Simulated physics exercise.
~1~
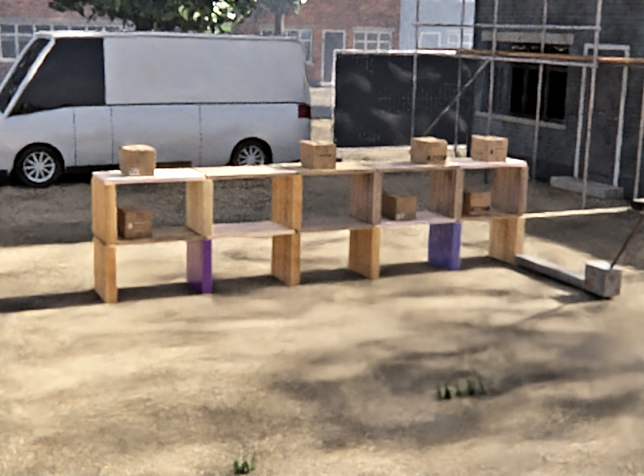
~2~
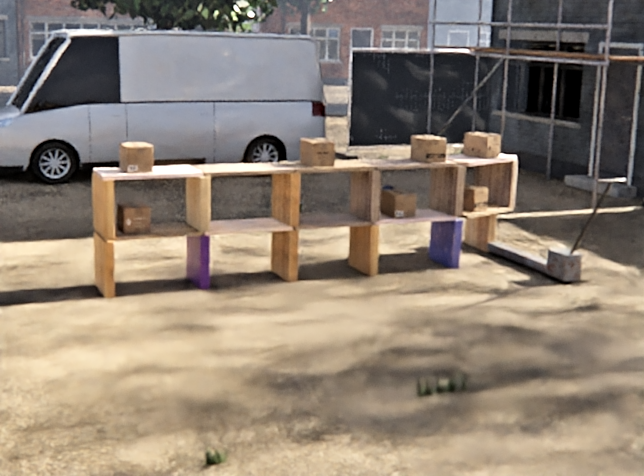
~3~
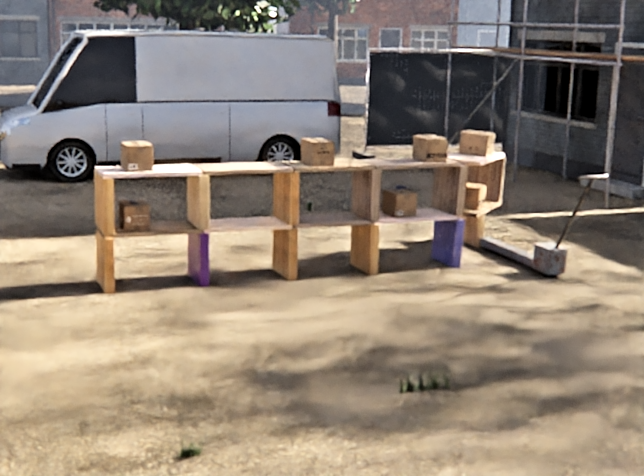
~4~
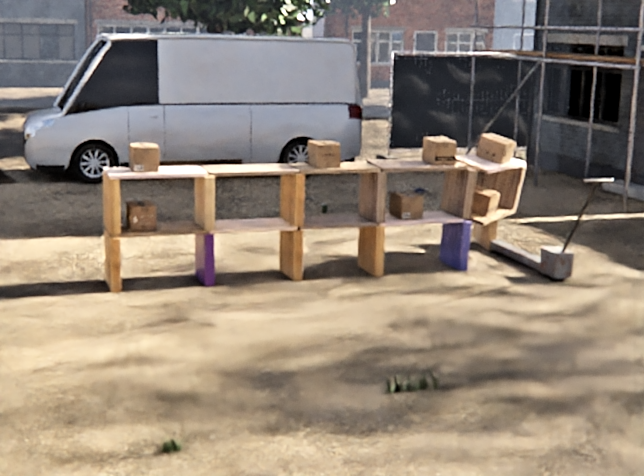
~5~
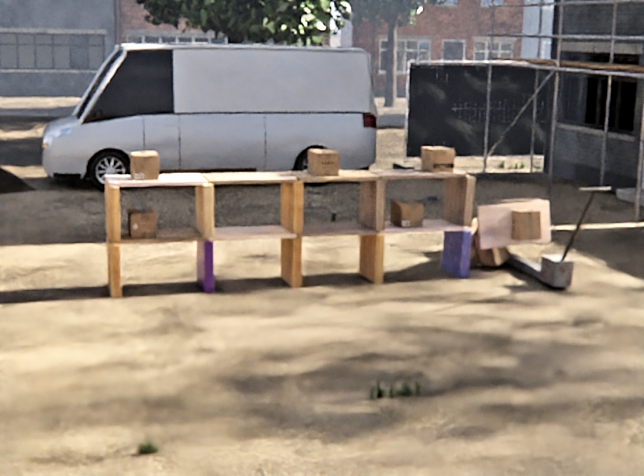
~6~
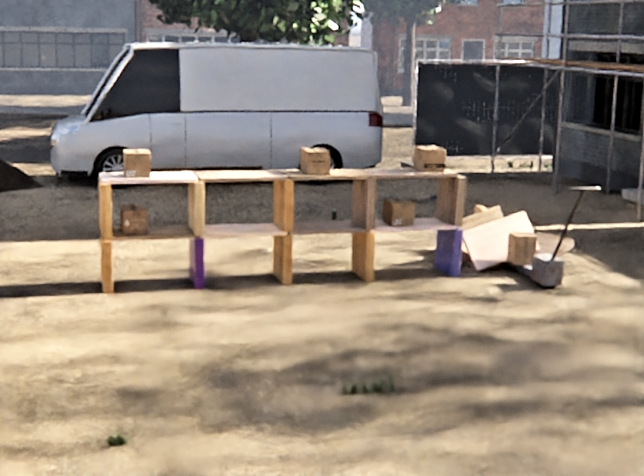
At first, a long two-tier shelf of boards on wooden uprights, two of them purple-blue, stands in a sunny dirt yard before a white van, with cardboard boxes on both levels. A low jack slides in from the right at the foot of the end upright and pushes leftward. The supports there shift left, and the end bay begins to lean with its boxes still aboard. Then that bay gives way, its boards and boxes dropping to the ground. Finally, they lie heaped beside the jack, while the rest of the shelf stands, still holding its boxes.
